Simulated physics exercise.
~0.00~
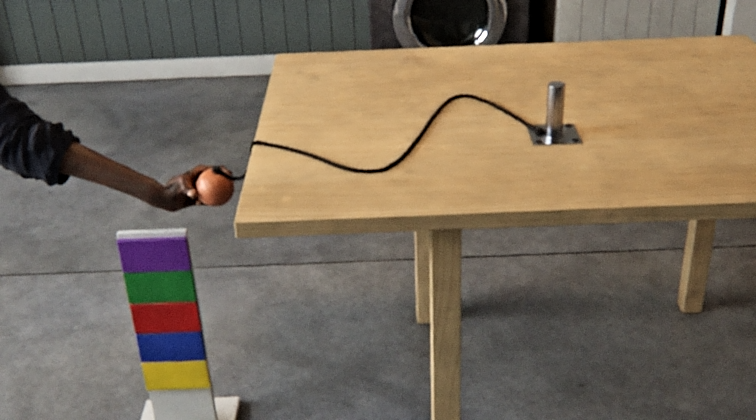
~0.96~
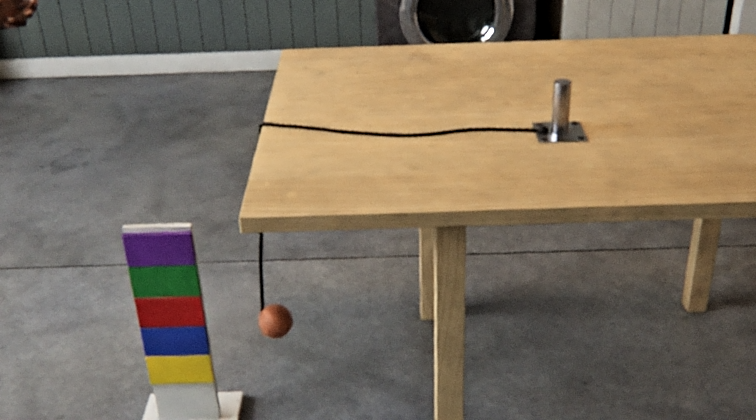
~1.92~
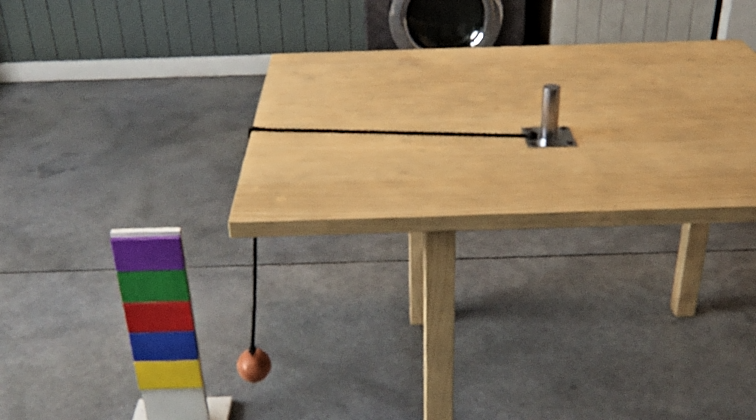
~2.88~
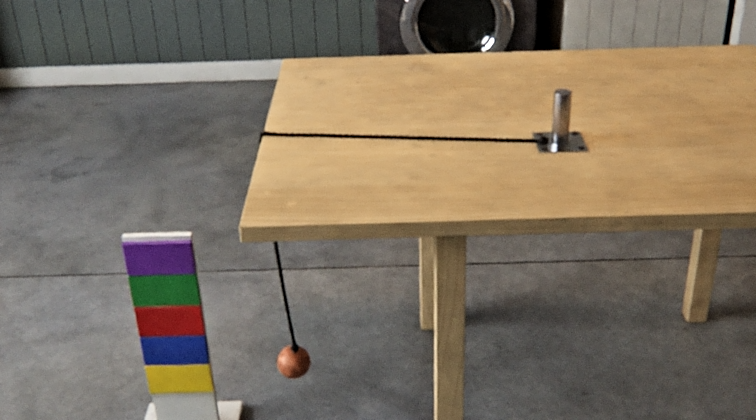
Orange ball on a black cord dropping from a hand off a table edge, pulling the cord straight and hanging level with yellow.
